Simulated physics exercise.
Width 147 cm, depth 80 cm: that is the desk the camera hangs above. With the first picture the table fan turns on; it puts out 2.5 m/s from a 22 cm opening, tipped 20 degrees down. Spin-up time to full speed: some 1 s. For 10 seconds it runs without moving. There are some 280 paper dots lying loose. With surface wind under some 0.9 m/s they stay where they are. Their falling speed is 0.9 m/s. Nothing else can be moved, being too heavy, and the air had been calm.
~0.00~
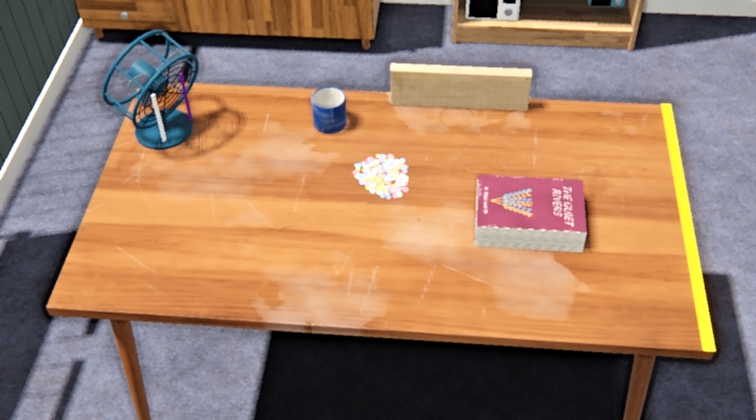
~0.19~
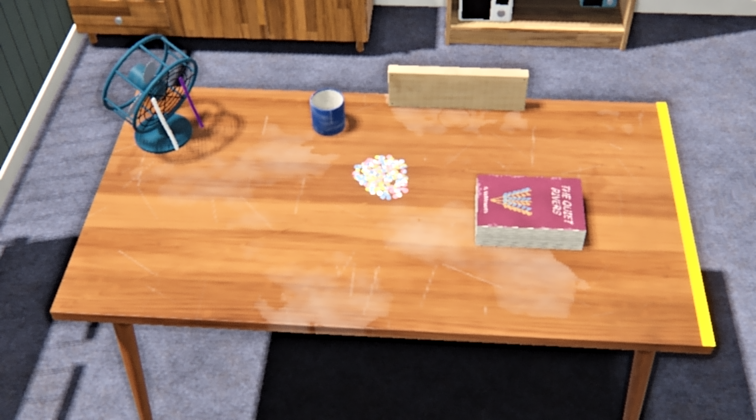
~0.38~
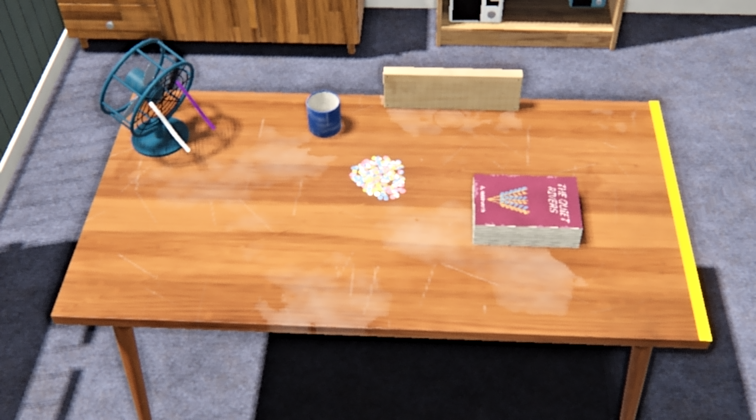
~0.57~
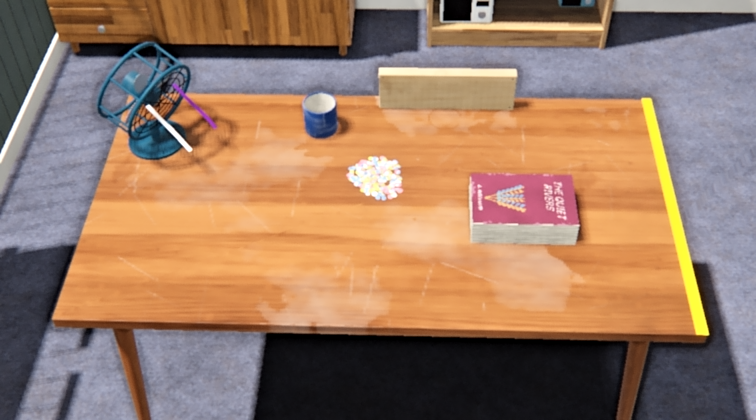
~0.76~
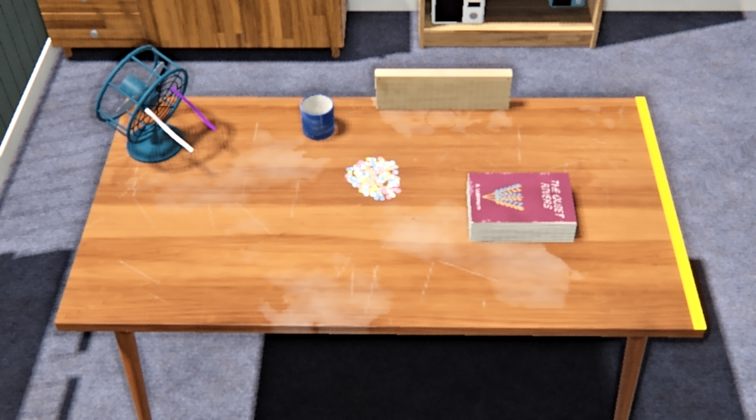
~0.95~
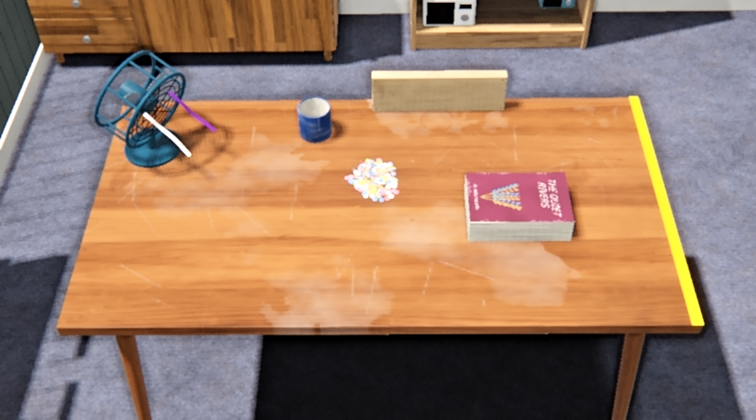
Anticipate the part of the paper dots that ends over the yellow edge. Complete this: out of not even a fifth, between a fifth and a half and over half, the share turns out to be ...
The share turns out to be above one half.
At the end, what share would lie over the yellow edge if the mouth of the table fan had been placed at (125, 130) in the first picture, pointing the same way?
Around 2 per cent would end up there.
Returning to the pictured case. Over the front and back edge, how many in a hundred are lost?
About 4 per cent front and 0 per cent back.
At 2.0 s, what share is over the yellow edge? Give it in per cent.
I reckon close to 30 %.
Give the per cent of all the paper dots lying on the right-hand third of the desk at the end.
Around 2 per cent.
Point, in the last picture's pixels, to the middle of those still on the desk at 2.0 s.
Centre point: About (572, 142) px.
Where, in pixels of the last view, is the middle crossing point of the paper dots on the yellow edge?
Near (652, 147).
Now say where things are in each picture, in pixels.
The middle of the paper dots is near (384, 176), none has stirred yet and the mouth of the table fan is at (152, 80), in the first picture.
The middle of the paper dots is near (383, 176), none has stirred yet and the yellow edge is centred on (687, 210), in the second picture.
The middle of the paper dots is near (380, 177), none has stirred yet, the top of a mug is at (323, 102) and the top of a board is at (453, 72), in the third picture.
The middle of the paper dots is near (378, 177) and none has stirred yet, in the fourth picture.
The middle of the paper dots is near (376, 177) and none has stirred yet, in the fifth picture.
The middle of the paper dots is near (374, 178), the farthest in sight from the table fan is at (396, 192) and about 5 % have left their places, in the sixth picture.
After 2.0 s, 99 % are on the move or not yet settled, 34 % are over the yellow edge; the middle of those still in play is near (581, 143).
After 3.2 s, 53 % are on the move or not yet settled, 50 % are over the yellow edge; the middle of those still in play is near (613, 140).
After 5.5 s, 16 % are on the move or not yet settled, 81 % are over the yellow edge; the middle of those still in play is near (635, 141).
After 10.0 s, at the end, 94 % are over the yellow edge.
